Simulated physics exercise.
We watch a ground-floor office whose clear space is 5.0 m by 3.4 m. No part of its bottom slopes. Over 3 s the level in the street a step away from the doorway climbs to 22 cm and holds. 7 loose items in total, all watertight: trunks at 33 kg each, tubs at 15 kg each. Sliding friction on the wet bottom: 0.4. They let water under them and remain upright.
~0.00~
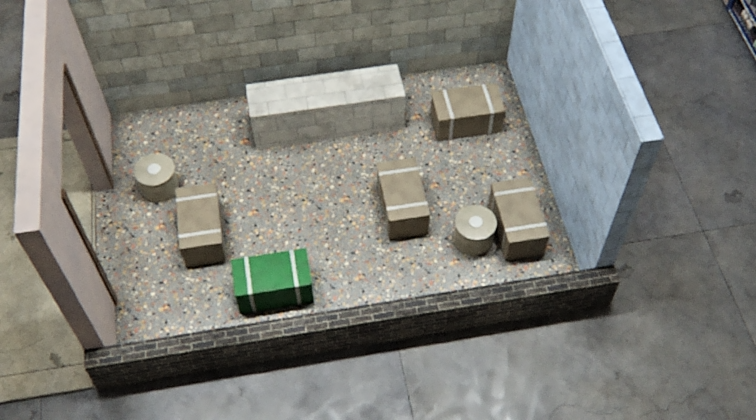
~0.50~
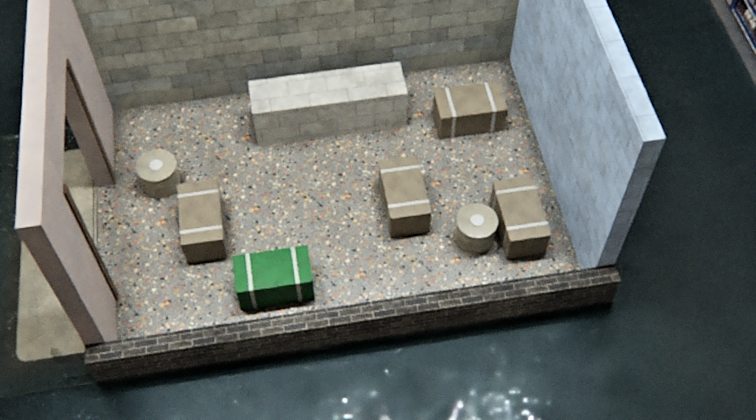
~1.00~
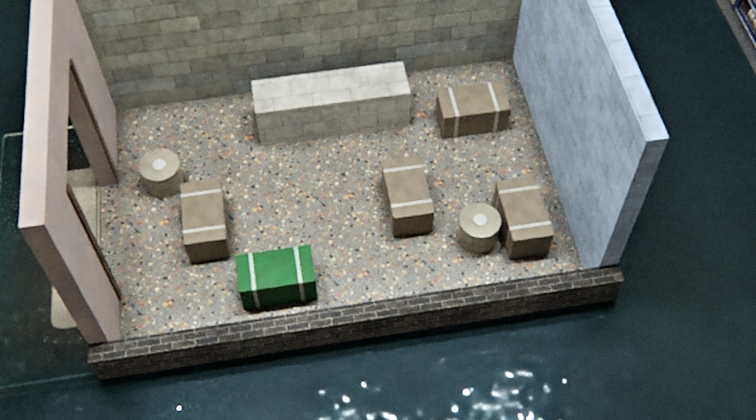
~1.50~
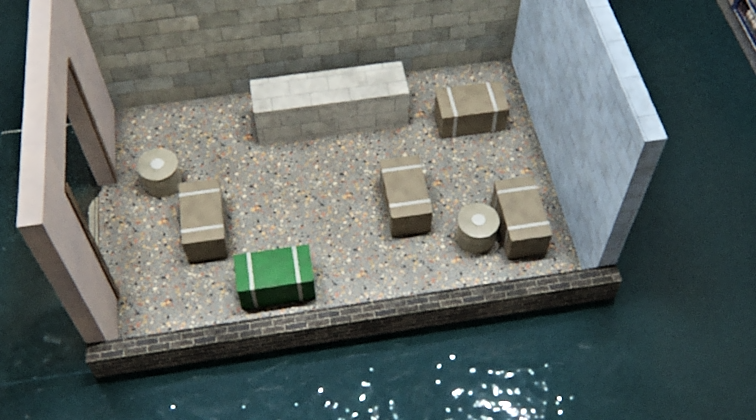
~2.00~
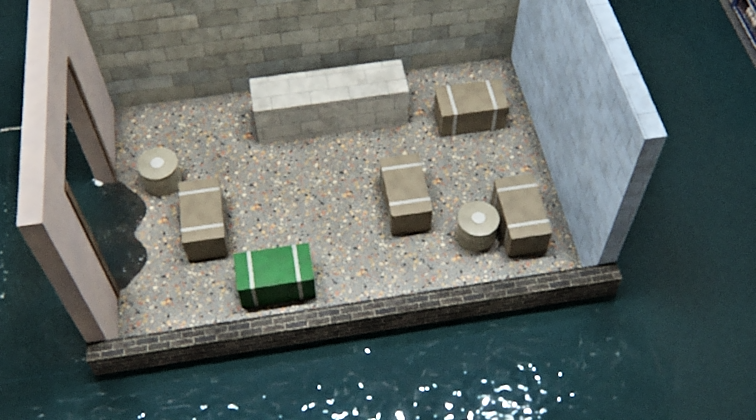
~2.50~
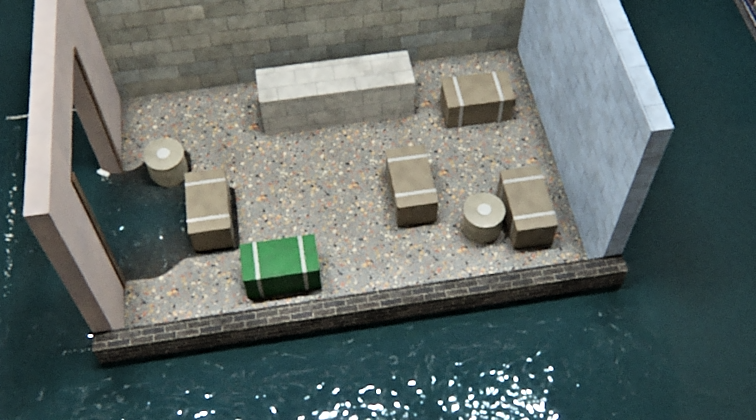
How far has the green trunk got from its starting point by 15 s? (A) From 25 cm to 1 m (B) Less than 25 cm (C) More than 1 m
C.
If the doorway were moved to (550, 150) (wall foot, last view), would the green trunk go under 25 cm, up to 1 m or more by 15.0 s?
Note: Green trunk displaced a long way.
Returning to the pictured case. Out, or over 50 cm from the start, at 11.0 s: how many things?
Count: 4.
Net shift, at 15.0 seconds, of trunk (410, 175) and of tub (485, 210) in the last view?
Respectively 140 and 30 cm.
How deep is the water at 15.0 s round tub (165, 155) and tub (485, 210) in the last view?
Some 12 cm at the first, some 20 cm at the second.
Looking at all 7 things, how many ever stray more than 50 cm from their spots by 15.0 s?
5.
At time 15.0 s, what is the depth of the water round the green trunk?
20 cm or so.
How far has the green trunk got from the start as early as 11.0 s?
By then it has shifted roughly 250 cm.
After 3.5 s the green trunk is near (279, 257), 0.0 m from its start, aground; 0 afloat.
After 6.8 s the green trunk is near (395, 270), 1.2 m from its start, aground; 0 afloat.
After 11.0 s the green trunk is near (516, 249), 2.5 m from its start, afloat; 6 afloat.
After 15.0 s the green trunk is near (514, 244), 2.4 m from its start, afloat; 7 afloat.
